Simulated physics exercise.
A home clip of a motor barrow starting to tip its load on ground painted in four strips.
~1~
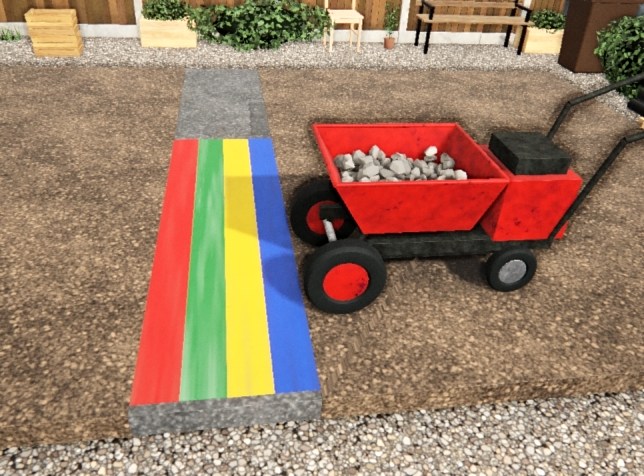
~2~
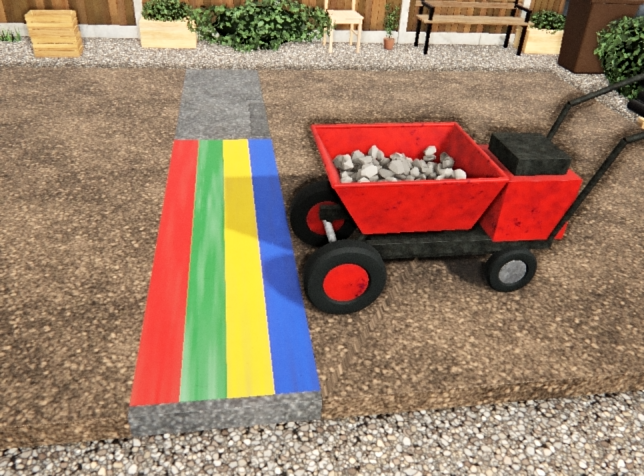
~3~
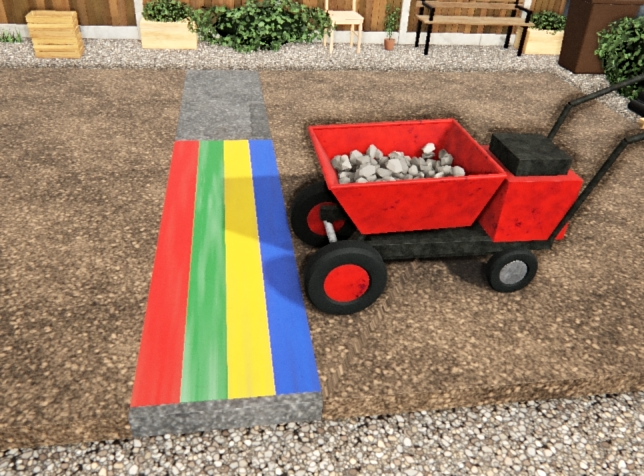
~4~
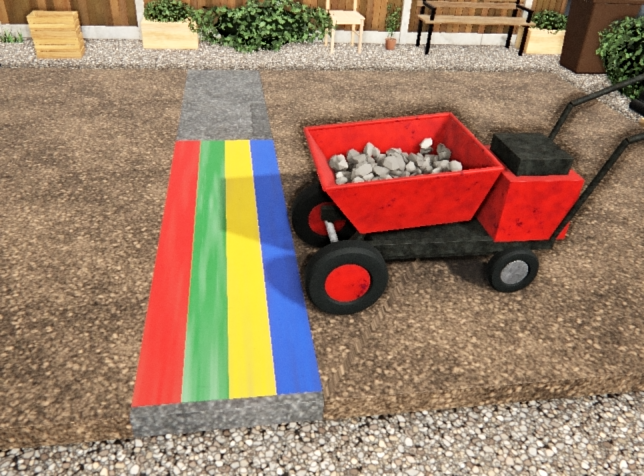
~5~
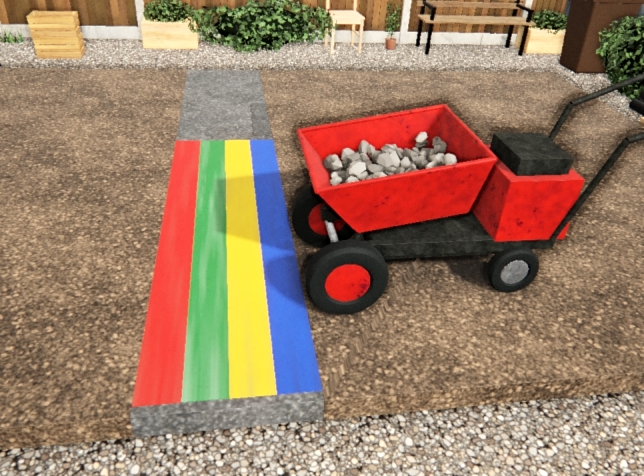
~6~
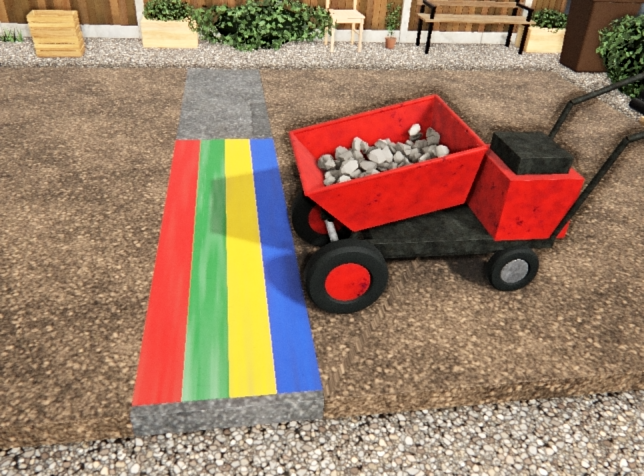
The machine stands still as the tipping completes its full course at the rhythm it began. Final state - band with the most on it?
Green band.
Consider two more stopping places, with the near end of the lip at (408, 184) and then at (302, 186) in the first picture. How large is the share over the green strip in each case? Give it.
From the first spot you get 10 percent, and from the second 30 percent.
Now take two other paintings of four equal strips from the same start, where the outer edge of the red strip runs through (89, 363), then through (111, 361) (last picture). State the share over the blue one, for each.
In turn, 0 and 0 in a hundred.
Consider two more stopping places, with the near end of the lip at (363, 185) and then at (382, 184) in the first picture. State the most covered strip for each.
On the first try it comes out as that yellow strip, and on the second as the strip in yellow.
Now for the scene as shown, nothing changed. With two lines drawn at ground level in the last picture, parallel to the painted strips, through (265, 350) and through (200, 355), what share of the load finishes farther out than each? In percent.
About 90 and 50 %.
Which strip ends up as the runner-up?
That would be red.
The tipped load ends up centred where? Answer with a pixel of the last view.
The centre ends up roughly at (200, 273).
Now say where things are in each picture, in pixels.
Lip of the skip at (336, 185), level; top of the load at (387, 174), broken stones; blue strip at (290, 343); yellow strip at (248, 346); green strip at (205, 349); red strip at (161, 352), in the first picture.
Lip of the skip at (334, 186), level; top of the load at (397, 167), in the second picture.
Lip of the skip at (331, 187), tipped barely; top of the load at (407, 182), in the third picture.
Lip of the skip at (325, 189), tipped a little; top of the load at (415, 175), in the fourth picture.
Lip of the skip at (317, 191), tipped a little; top of the load at (410, 170), in the fifth picture.
Lip of the skip at (307, 194), tipped a little; top of the load at (425, 161); blue strip at (292, 343); yellow strip at (250, 346); green strip at (207, 349); red strip at (163, 352), in the sixth picture.
Soon, skip tipped steeply; all in the skip.
A while on, skip tipped right over; nearly all in the skip; a stray few over the yellow strip; a small part over the green strip; a stray few over the red strip.
Towards the end, skip tipped right over; about a quarter in the skip; a small part over the yellow strip; about a third over the green strip; about a quarter over the red strip; a small part off the paint.
Finally, skip tipped right over; a small part in the skip; a stray few over the blue strip; a small part over the yellow strip; about a third over the green strip; about a quarter over the red strip; a small part off the paint.
